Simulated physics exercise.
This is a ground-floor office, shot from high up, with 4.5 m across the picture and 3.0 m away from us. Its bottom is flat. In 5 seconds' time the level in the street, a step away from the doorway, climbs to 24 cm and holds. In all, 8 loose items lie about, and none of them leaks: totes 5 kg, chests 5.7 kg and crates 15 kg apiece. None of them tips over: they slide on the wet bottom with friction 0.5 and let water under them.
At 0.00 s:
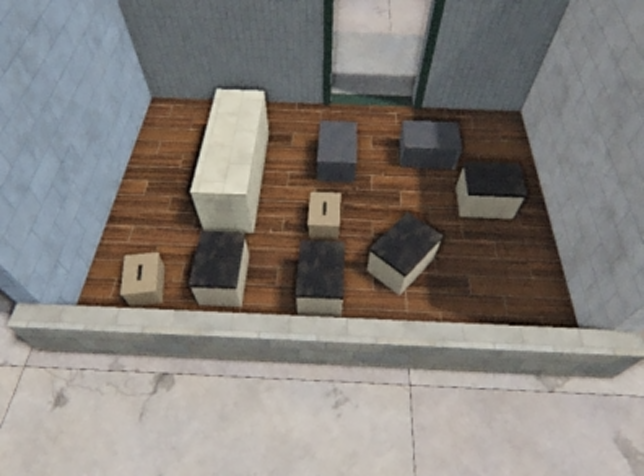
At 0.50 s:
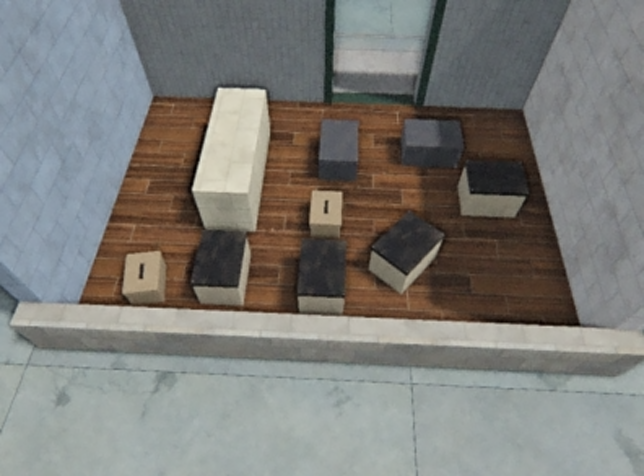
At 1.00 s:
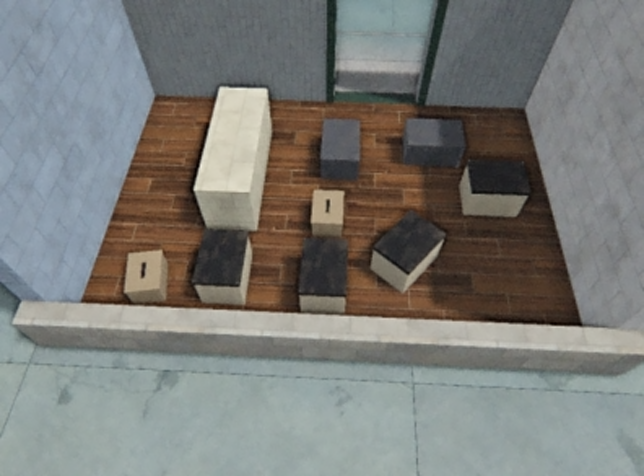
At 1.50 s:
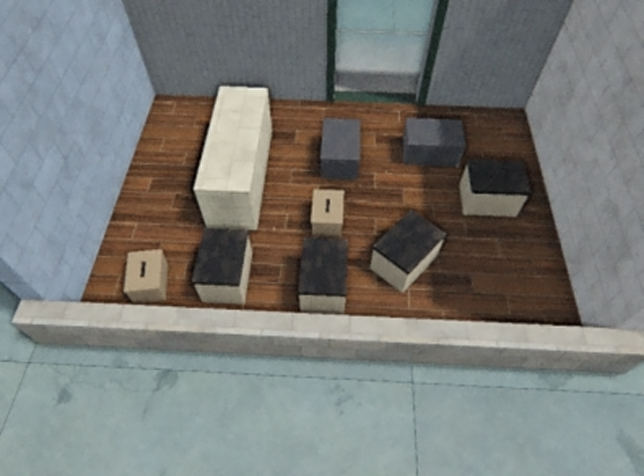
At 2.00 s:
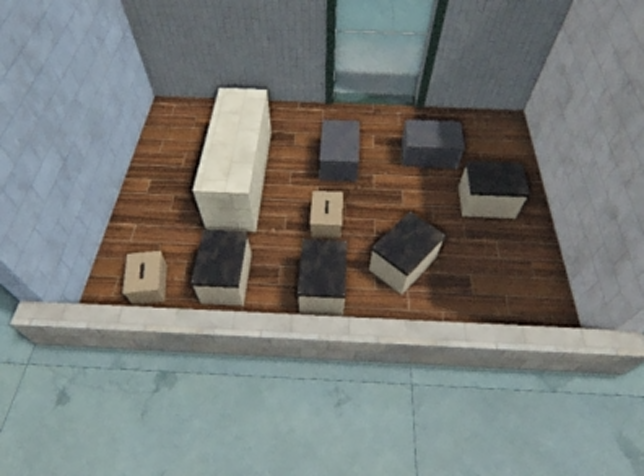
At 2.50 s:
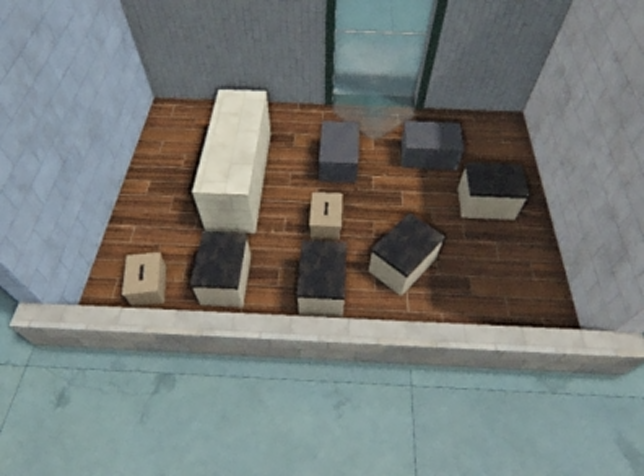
In this clip, dark-topped and pale boxes sit motionless on the wooden floor of a walled room while the pale ground outside turns blue-green, and then a small patch of water appears just inside the doorway at the back.
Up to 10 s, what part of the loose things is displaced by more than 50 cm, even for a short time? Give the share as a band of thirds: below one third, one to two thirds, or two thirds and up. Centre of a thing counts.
The share is two thirds and up.
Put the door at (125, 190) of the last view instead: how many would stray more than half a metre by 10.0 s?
Then it comes to 4 of them.
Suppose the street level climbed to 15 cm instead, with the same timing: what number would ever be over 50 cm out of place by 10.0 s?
That would give 1.
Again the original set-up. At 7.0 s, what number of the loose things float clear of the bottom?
The count is 4.
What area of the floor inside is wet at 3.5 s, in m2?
Wet area: Approx. 2.0 m2.
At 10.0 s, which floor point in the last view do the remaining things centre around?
It works out to somewhere near (344, 255) on the floor.
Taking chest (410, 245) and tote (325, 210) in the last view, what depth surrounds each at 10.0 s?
About 12 and 12 cm.
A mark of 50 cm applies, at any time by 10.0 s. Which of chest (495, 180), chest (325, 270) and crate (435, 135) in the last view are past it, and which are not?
In that order: Above the mark, below the mark, above the mark.
After 3.5 s 0 of 8 are over 50 cm from their spots; 0 afloat.
After 4.5 s 0 of 8 are over 50 cm from their spots; 0 afloat.
After 7.0 s 3 of 8 are over 50 cm from their spots; 4 afloat.
After 10.0 s 7 of 8 are over 50 cm from their spots, and 7 have been at some point; 6 afloat.
